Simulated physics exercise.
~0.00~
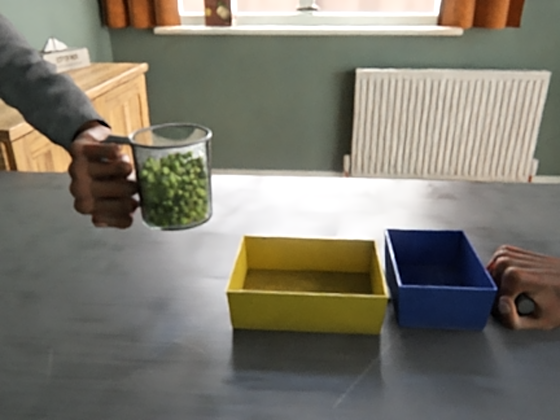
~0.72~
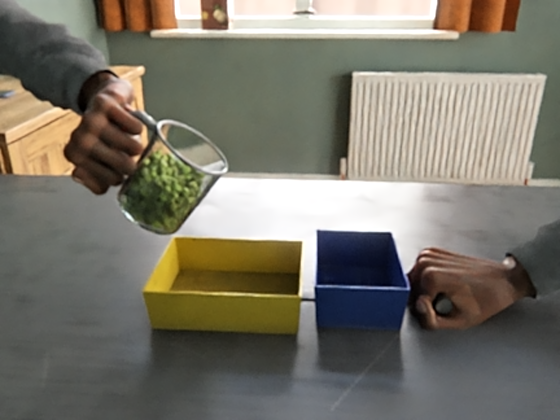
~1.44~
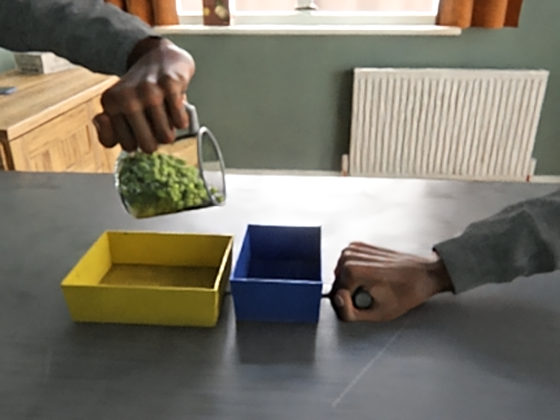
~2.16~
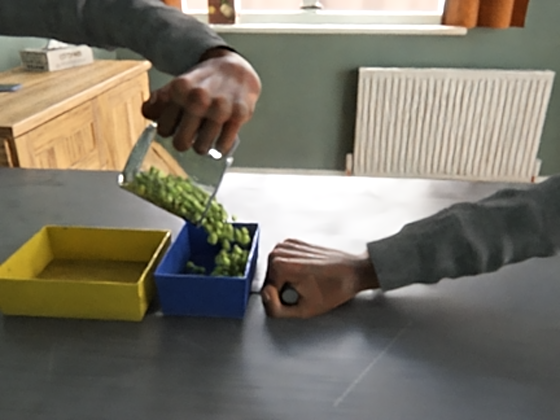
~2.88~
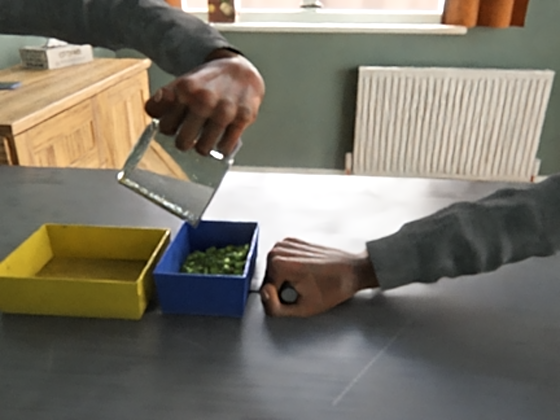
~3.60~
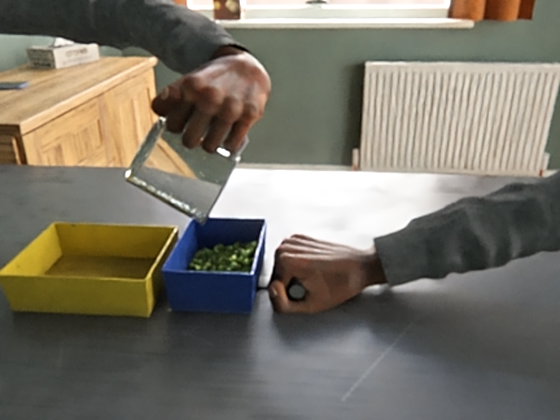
A hand holds a clear cup of green peas above a dark table, seen from the front by a slightly swaying camera. Below it sit a yellow tin and, to its right, a smaller blue one, with a radiator and a wooden cabinet behind. Another hand beside the blue tin moves along as the joined tins slide left. Meanwhile the cup tips over to the right, and once the blue tin is beneath it, the peas pour in. The tins come to rest, the peas lying in the blue tin, the yellow one empty and the drained cup still tilted above.
